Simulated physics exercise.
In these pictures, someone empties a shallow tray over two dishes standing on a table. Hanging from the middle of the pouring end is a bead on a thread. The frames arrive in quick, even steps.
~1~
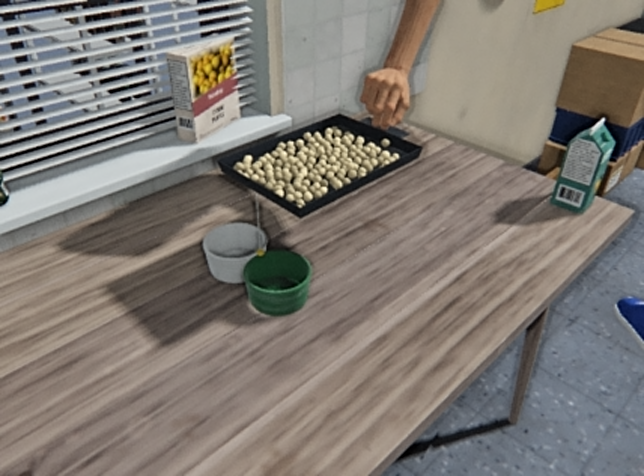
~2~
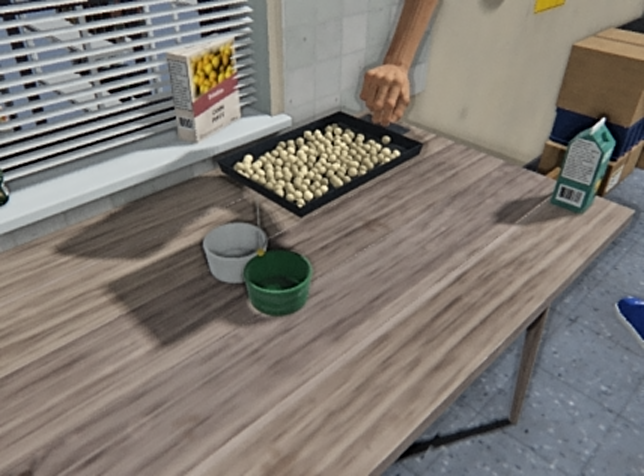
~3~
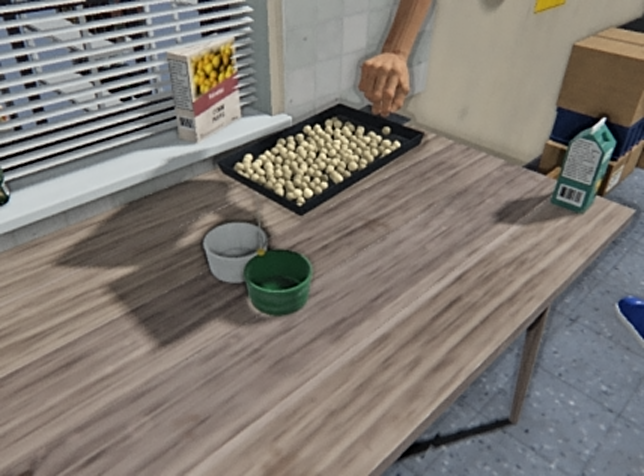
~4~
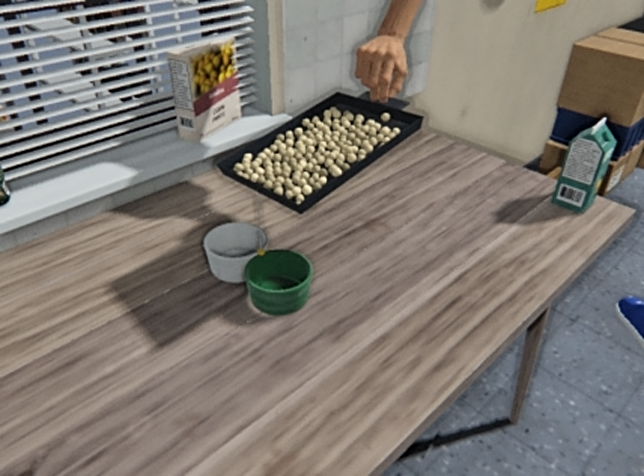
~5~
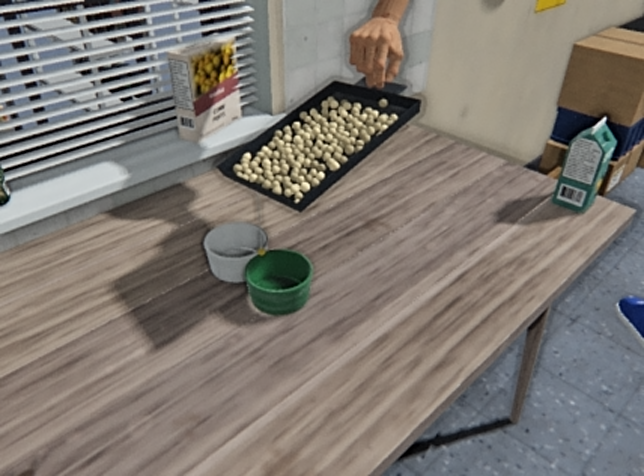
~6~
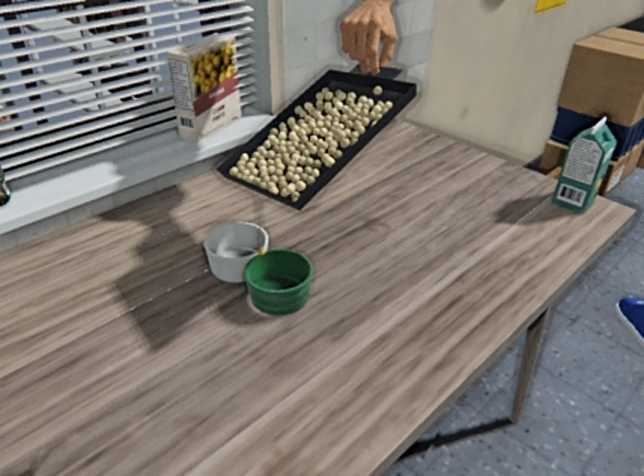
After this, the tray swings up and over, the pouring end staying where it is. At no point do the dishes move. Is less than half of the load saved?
Yes, less than half is saved.
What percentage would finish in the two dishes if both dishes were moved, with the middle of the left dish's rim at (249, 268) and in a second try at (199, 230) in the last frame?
Around 20 and then 60 per cent.
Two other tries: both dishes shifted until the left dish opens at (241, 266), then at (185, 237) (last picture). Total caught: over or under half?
The first place gets a lesser share, the second the greater share.
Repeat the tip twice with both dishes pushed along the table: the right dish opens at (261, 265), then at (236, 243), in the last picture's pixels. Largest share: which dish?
Well, the left-side one at the first spot and the right-side one at the second.
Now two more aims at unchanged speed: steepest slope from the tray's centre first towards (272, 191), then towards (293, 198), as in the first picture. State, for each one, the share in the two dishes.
Roughly 0 percent first and 10 percent second.
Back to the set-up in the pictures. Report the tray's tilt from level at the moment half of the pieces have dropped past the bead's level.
My estimate is some 115 degrees.
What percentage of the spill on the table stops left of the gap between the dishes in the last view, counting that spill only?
It works out to some 100 per cent.
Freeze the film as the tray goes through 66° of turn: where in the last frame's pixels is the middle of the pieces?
The middle of the pieces shows up near (260, 138).
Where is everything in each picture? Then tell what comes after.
Corners of the pouring end (221, 160) and (300, 206), level; middle of the load (322, 164), macadamia nuts; left dish (211, 263); right dish (253, 296); bead on its thread (260, 252), in the first frame.
Corners of the pouring end (221, 160) and (300, 205), level; middle of the load (322, 162), in the second frame.
Corners of the pouring end (221, 162) and (300, 204), tipped barely, lowest at the left corner; middle of the load (322, 158), in the third frame.
Corners of the pouring end (220, 163) and (298, 202), tipped a little, lowest at the left corner; middle of the load (321, 151), in the fourth frame.
Corners of the pouring end (220, 166) and (297, 201), tipped clearly, lowest at the left corner; middle of the load (319, 145), in the fifth frame.
Corners of the pouring end (219, 168) and (294, 200), tipped clearly, lowest at the left corner; middle of the load (314, 140), roughly a quarter on the move; left dish (212, 263); right dish (254, 295), in the sixth frame.
Just after the last frame, tray tipped steeply; almost all on the tray; just a few in the air.
A moment on, tray tipped past a quarter turn; almost all on the tray; just a few in the left dish; just a few outside both; about a tenth in the air.
Further on, tray tipped past a quarter turn; roughly a quarter in the left dish; the larger part outside both.
When it is over, tray tipped past a quarter turn; not one in the right dish; roughly a quarter in the left dish; the larger part outside both.
